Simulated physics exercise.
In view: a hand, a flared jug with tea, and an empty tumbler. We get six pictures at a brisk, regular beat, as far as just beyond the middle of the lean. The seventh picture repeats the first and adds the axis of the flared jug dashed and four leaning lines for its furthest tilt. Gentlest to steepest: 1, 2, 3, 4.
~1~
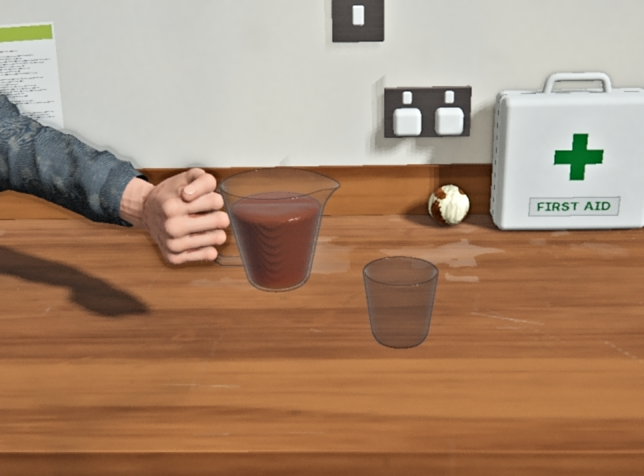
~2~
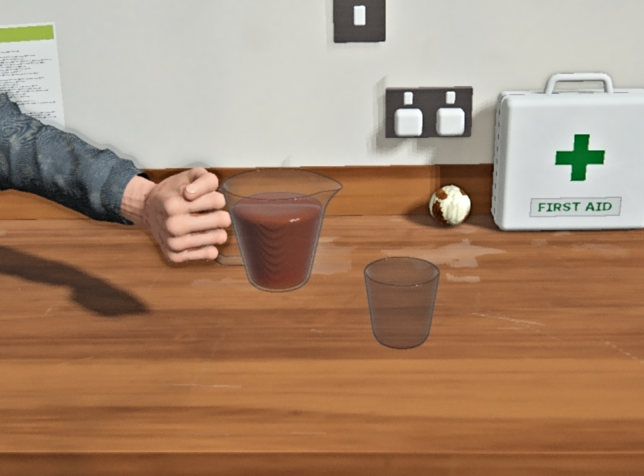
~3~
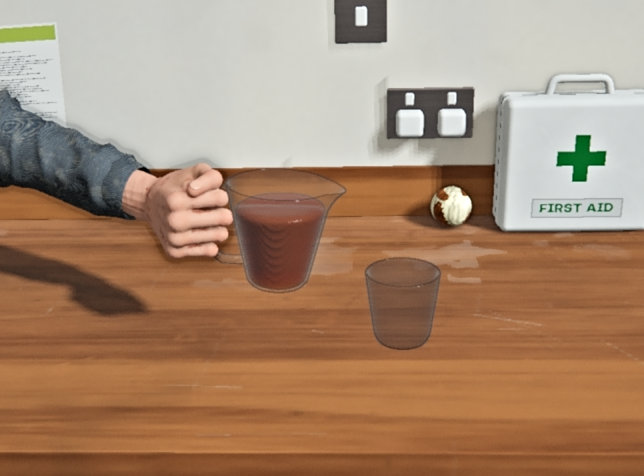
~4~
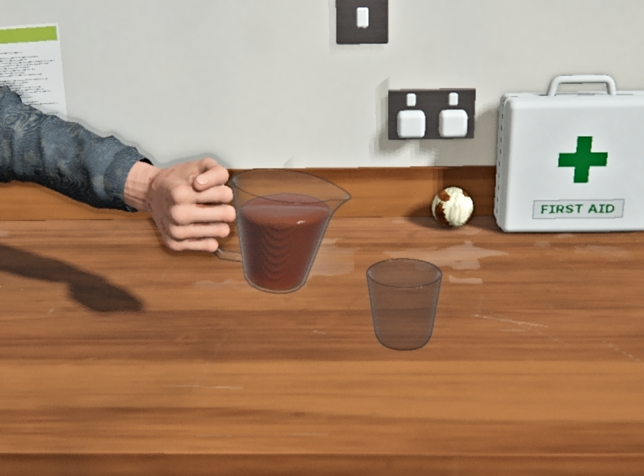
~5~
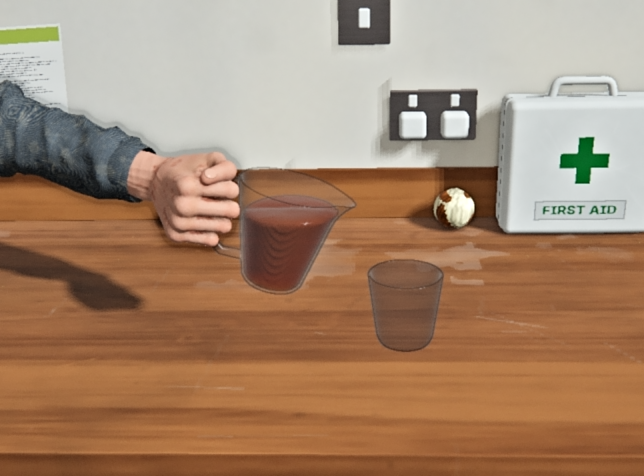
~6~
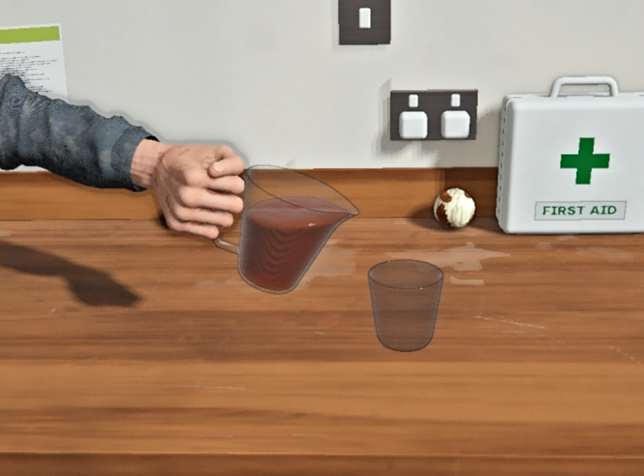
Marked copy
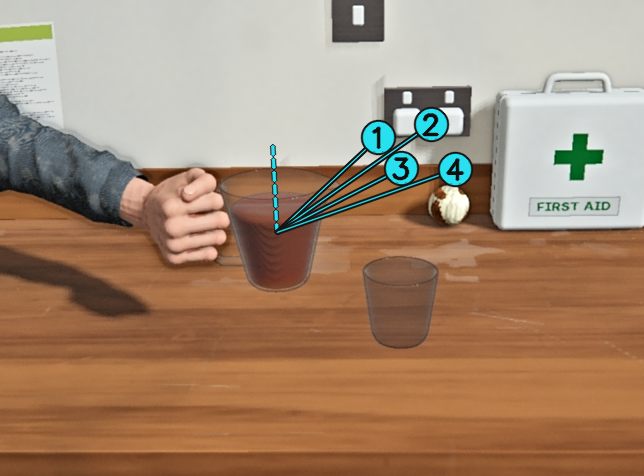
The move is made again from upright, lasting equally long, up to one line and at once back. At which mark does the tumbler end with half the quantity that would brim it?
Choose 1.
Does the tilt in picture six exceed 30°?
No.
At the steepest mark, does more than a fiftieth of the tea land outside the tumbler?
Yes, it does.
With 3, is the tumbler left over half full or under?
Over half.
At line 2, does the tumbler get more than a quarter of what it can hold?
Yes, it does.
On the marked copy, 1 at (366, 148); 2 at (417, 133); 3 at (386, 176); 4 at (439, 175).
With 1, the tumbler ends with about 47 % of what it can hold.
With 2, the tumbler ends with about 68 % of what it can hold.
With 3, the tumbler ends with about 78 % of what it can hold; 10 % of the tea is spilt.
With 4, the tumbler ends with about 63 % of what it can hold; 34 % of the tea is spilt.
